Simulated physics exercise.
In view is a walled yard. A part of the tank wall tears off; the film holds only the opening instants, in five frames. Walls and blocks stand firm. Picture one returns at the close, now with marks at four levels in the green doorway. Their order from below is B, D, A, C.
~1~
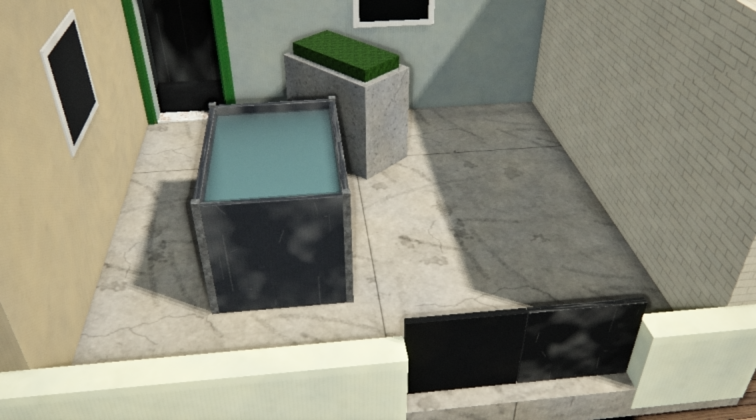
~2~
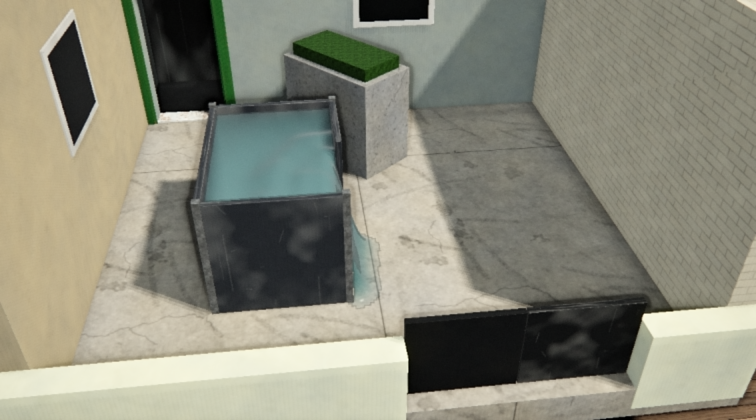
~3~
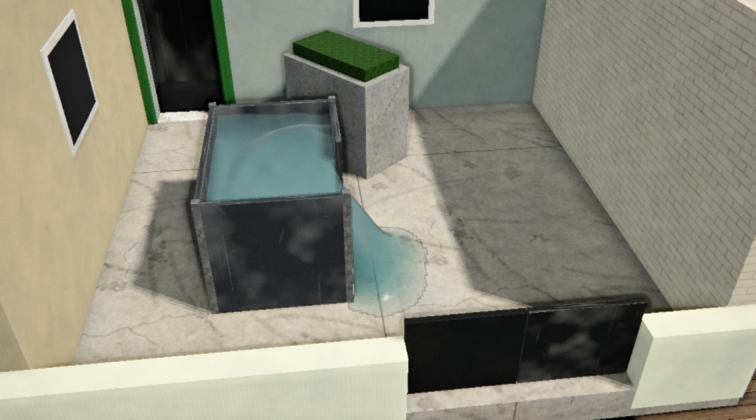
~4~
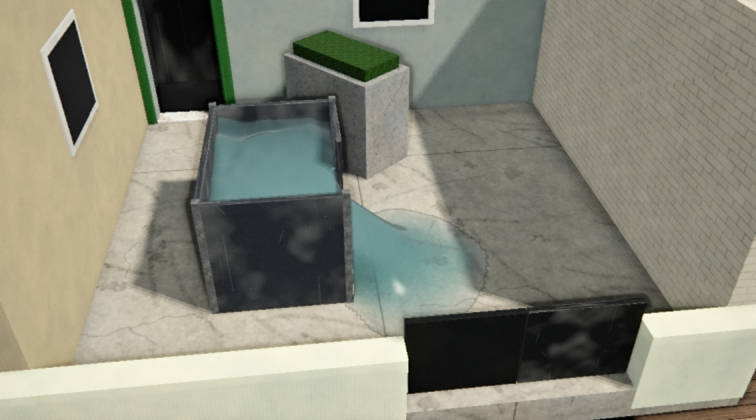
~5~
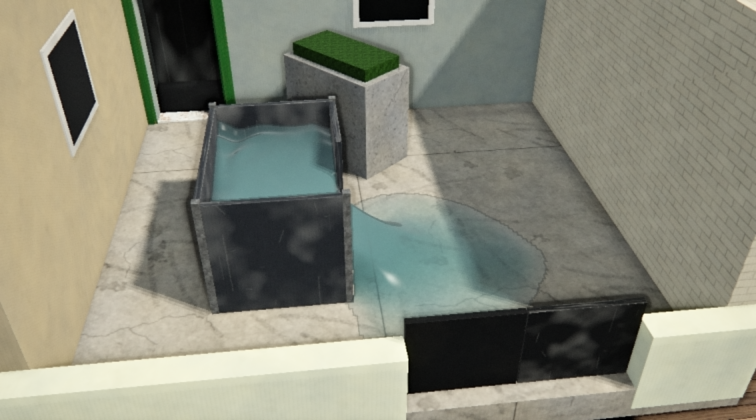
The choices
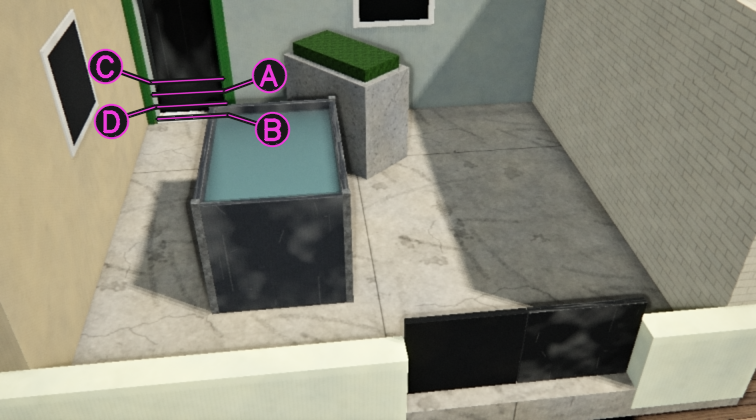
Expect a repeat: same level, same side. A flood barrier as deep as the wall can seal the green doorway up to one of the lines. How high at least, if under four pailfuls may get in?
I would pick height B.
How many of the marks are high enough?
All four.
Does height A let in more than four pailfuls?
No, not at all.
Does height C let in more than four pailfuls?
No.
In magenta, A at (188, 92); B at (193, 117); C at (186, 80); D at (191, 105); from the bottom up B, D, A, C.
With A, nothing gets over.
With B, a splash gets over, under a bucket.
With C, nothing gets over.
With D, nothing gets over.
